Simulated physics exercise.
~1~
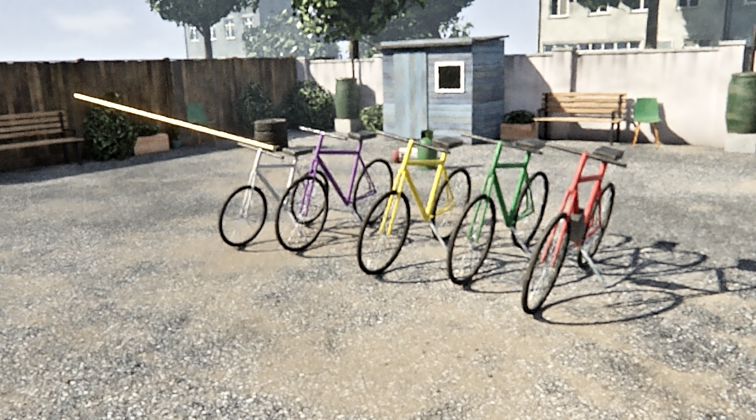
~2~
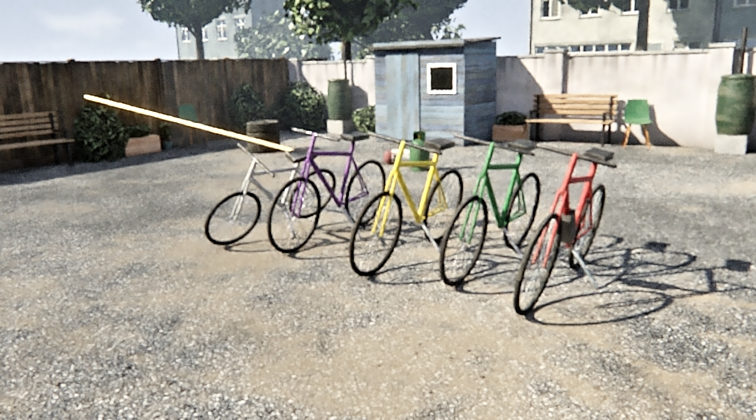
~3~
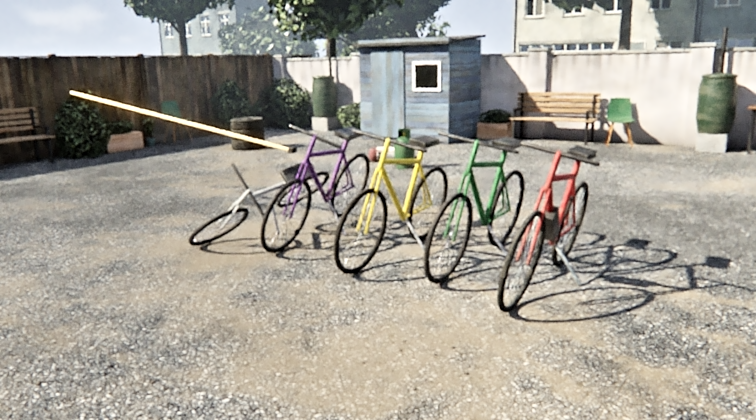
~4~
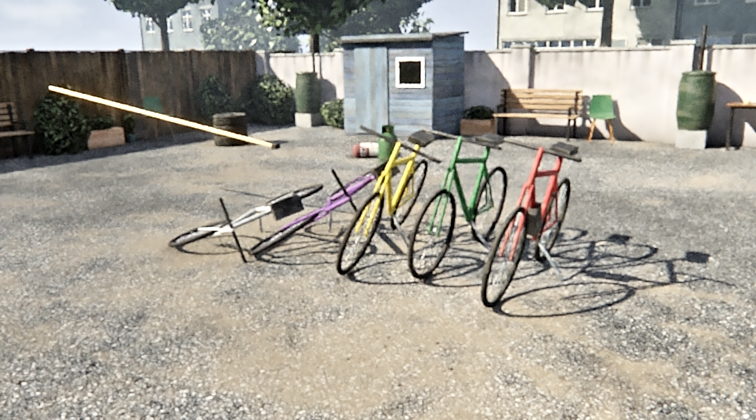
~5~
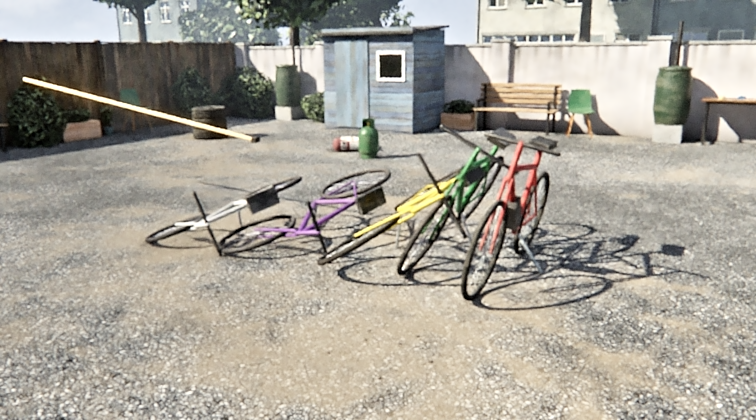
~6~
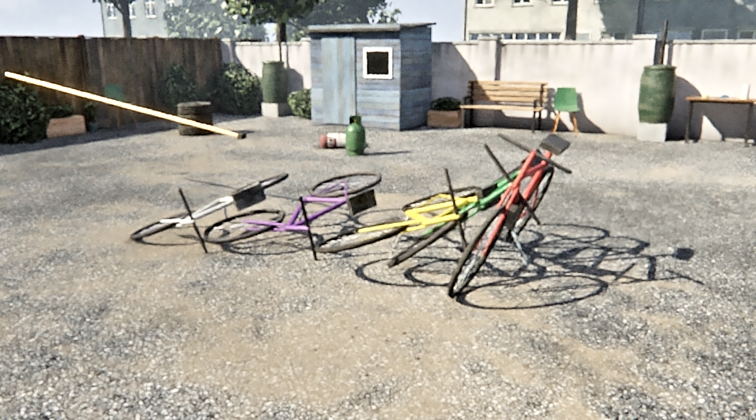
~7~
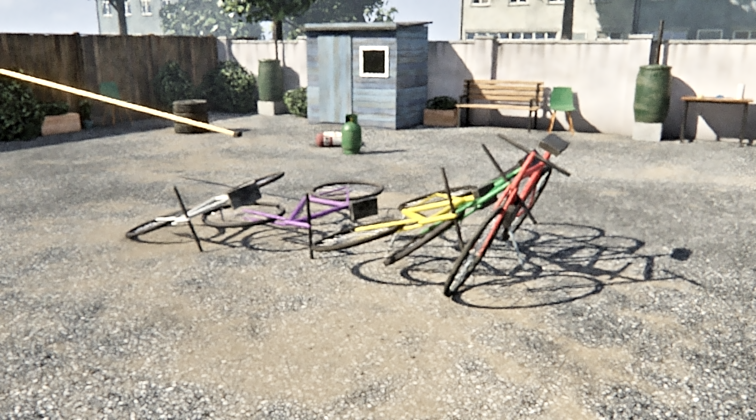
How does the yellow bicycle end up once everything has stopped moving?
The yellow bicycle has fallen over. It ends up tipped steeply to the right, low down among the other toppled bicycles.
